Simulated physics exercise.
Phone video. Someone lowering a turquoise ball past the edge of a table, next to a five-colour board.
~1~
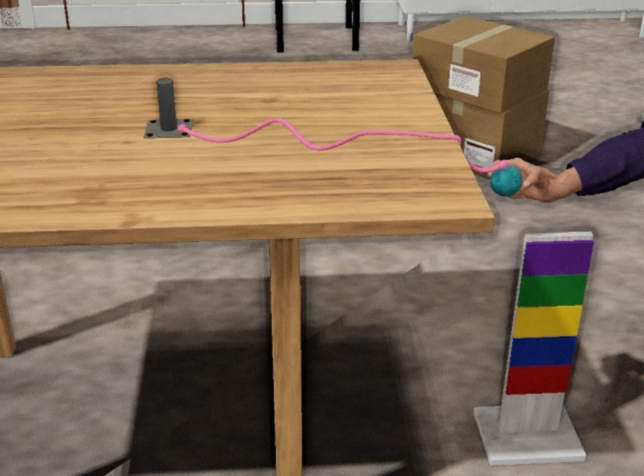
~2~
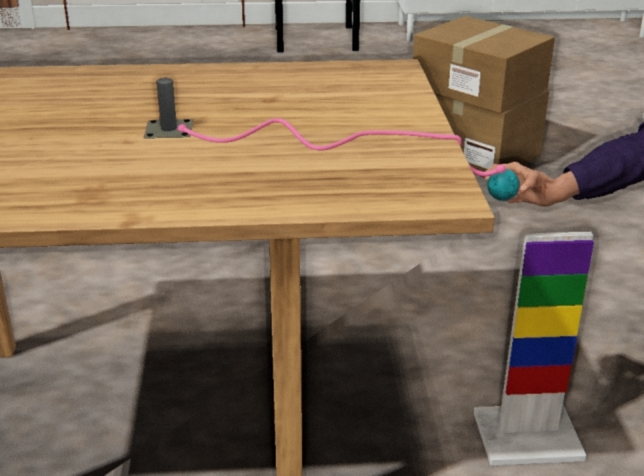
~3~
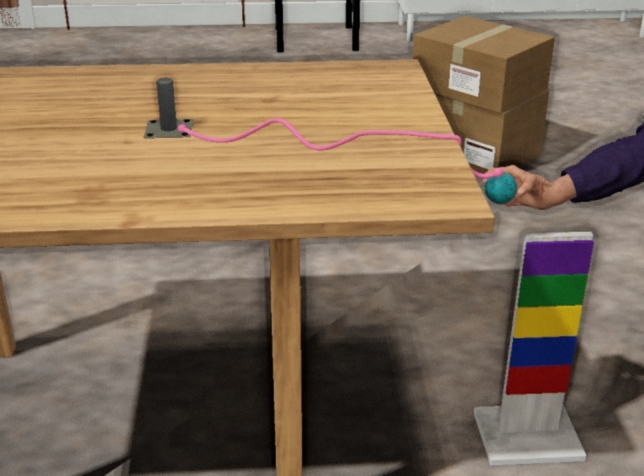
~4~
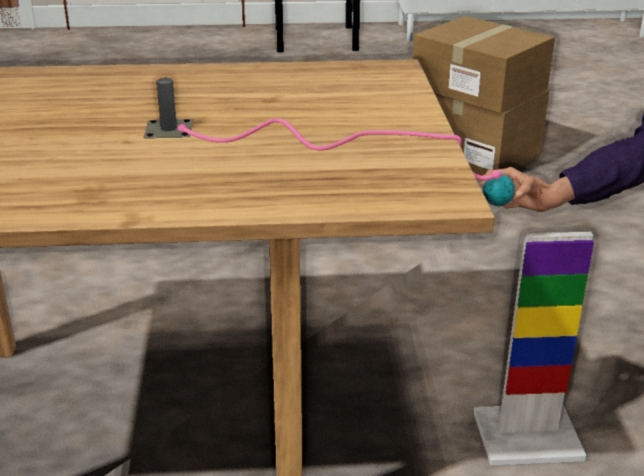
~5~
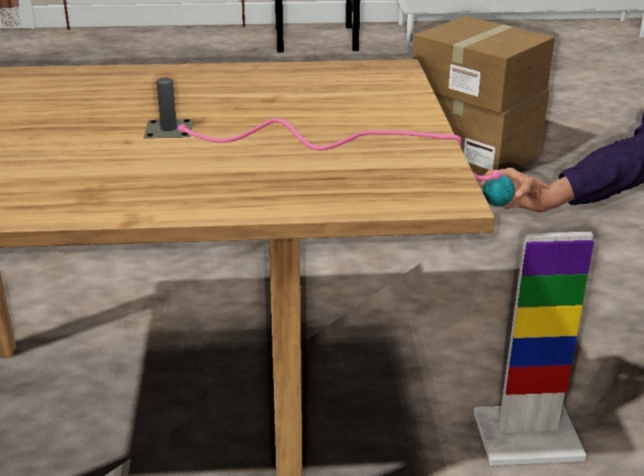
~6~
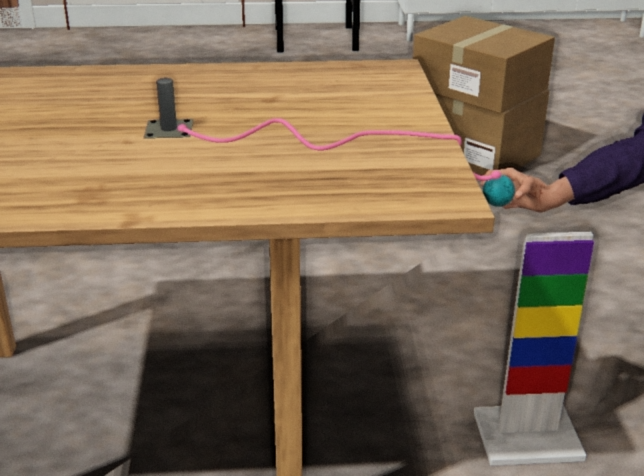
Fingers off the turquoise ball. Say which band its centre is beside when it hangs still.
Its centre is beside the green band.
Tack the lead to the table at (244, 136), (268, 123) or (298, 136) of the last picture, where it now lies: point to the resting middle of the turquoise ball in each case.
First try (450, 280), second try (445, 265), third try (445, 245).
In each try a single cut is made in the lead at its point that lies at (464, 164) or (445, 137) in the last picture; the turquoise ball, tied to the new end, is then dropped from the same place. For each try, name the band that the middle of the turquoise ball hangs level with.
Taking them in turn, you'd get purple, then above them all.
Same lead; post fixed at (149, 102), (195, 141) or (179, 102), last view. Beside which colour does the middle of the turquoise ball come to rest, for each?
For the first it is purple, for the second yellow, for the third green.
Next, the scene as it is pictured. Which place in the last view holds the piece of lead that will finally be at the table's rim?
Near pixel (366, 133).
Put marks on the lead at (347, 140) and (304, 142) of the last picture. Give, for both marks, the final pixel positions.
First one: (430, 135); second one: (372, 133).
Early on, ball near (438, 285); level with green.
Midway, ball near (453, 288); level with green.
Finally, ball near (448, 290); level with green. The green one.
